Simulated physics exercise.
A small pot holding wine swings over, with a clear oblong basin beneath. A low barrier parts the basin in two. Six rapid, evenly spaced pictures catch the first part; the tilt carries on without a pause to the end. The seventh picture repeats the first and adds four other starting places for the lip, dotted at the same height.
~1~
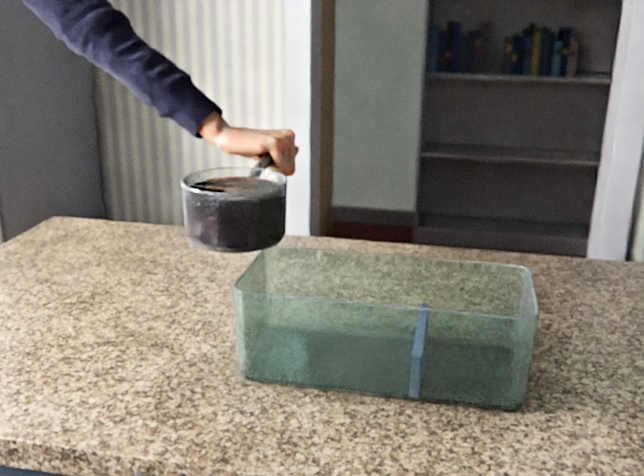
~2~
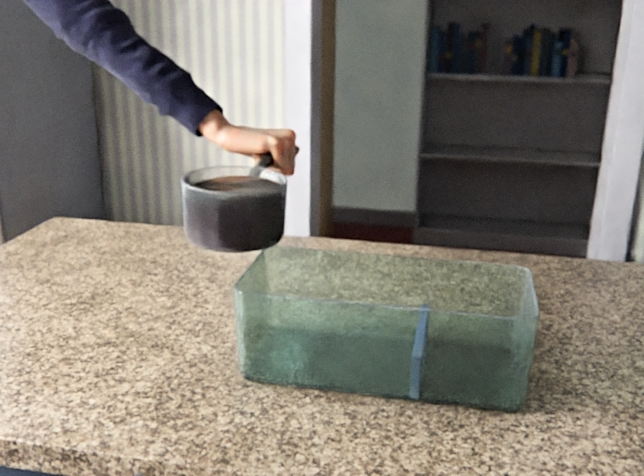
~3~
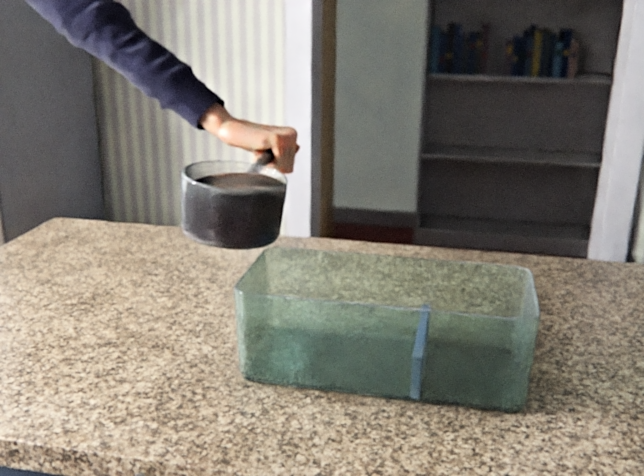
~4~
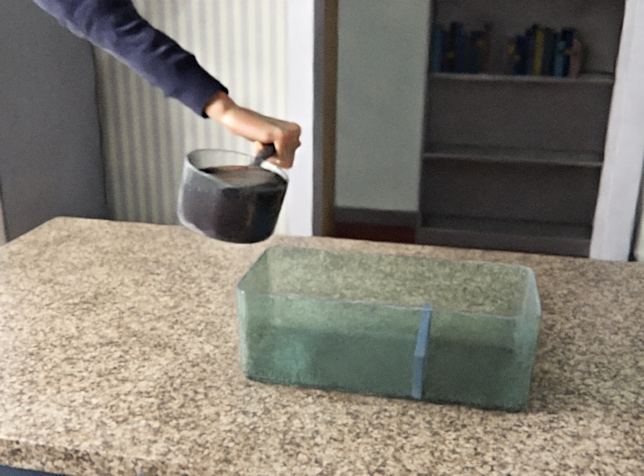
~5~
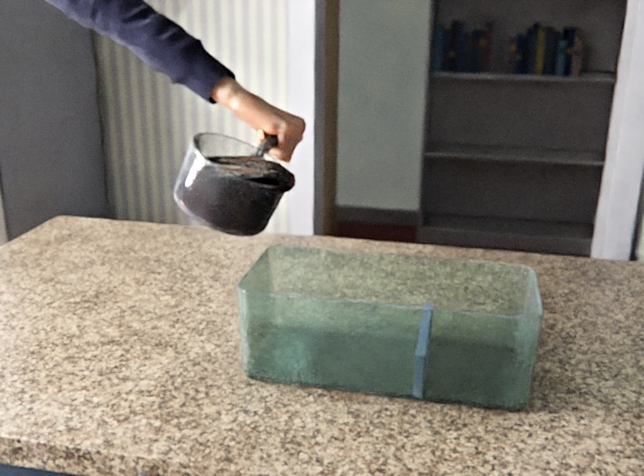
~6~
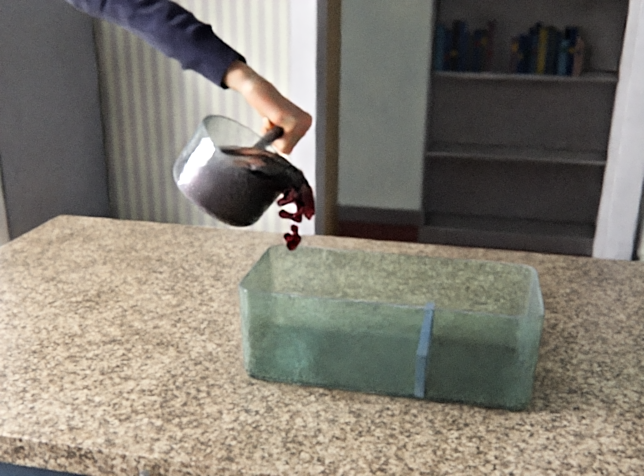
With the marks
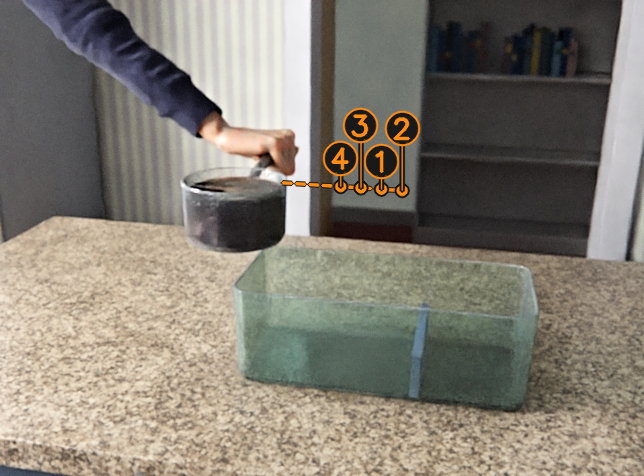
A hand held a small clear pot of dark wine above a greenish glass basin with a low divider, then gradually tilted it to the right until dark red liquid came over the lip.
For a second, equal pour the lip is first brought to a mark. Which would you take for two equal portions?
4 works best here.
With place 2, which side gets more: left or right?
The right side.
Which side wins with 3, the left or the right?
The right one.
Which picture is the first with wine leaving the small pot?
Picture 5.
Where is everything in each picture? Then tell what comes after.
Upright, lip at (283, 182); basin from (240, 374) to (524, 407); top of the wall at (421, 328); nothing has left yet.
Upright, lip at (283, 183); nothing has left yet.
Tipped about 7°, lip at (284, 183); nothing has left yet.
Tipped about 14°, lip at (286, 183); nothing has left yet.
Tipped about 25°, lip at (287, 182); wine is over the lip, down to (287, 182).
Tipped about 37°, lip at (288, 181); wine is over the lip, down to (294, 245).
On the marked copy, 1 at (381, 189); 2 at (402, 190); 3 at (360, 187); 4 at (340, 186).
If 1 is chosen, about 5 % ends left of the wall and 95 % right of it.
If 2 is chosen, about 7 % ends left of the wall and 92 % right of it.
If 3 is chosen, about 12 % ends left of the wall and 87 % right of it.
If 4 is chosen, about 49 % ends left of the wall and 50 % right of it.
